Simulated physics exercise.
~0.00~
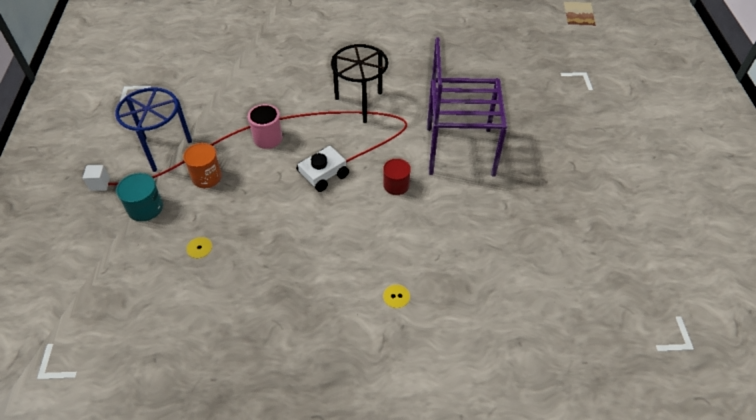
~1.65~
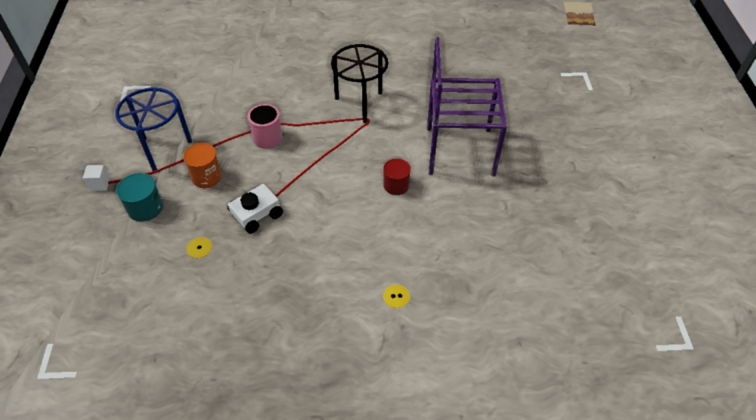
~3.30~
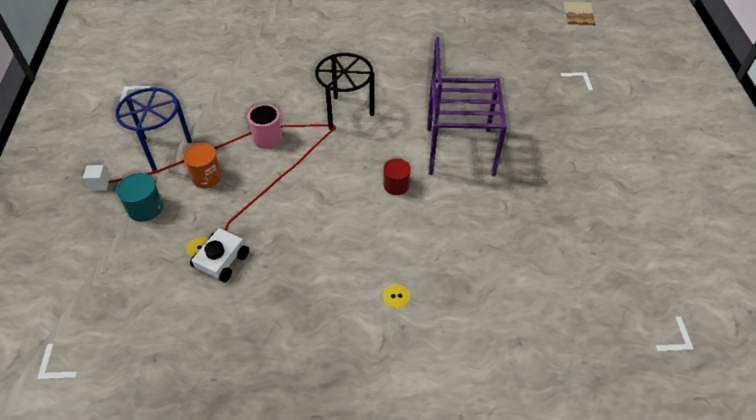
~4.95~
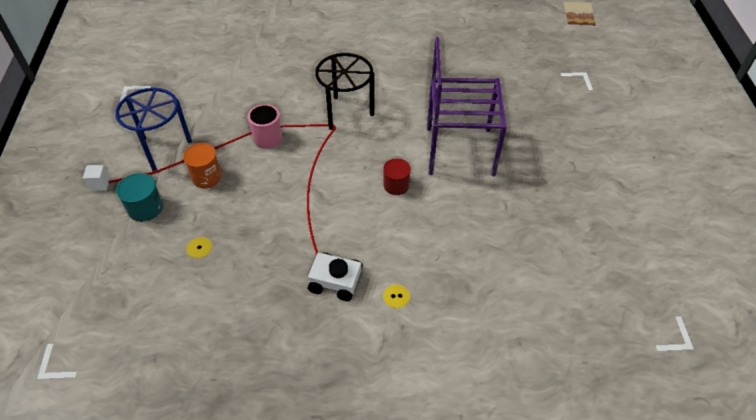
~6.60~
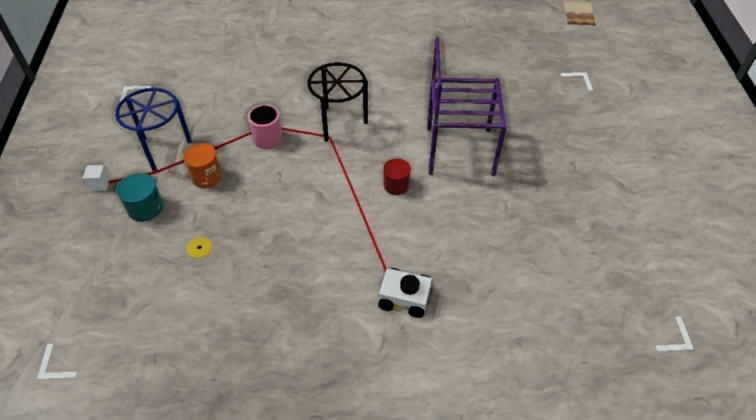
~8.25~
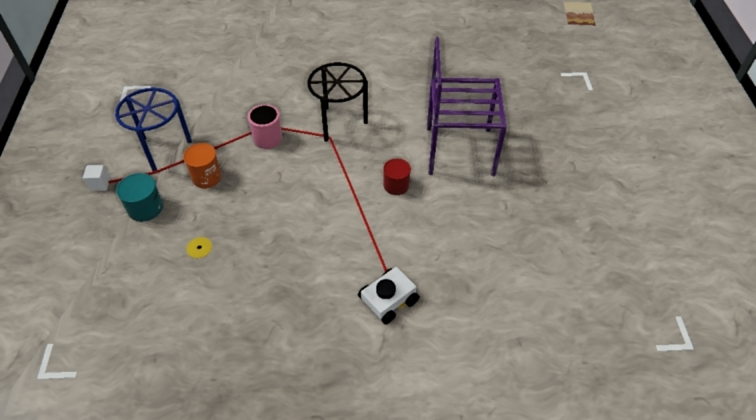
A little white cart trailing a red cord rolled down and left to a yellow mark, dragging the black stool slightly, then went right to the two-dot mark, tugging the stool again, and stopped there with the cord still plugged in.
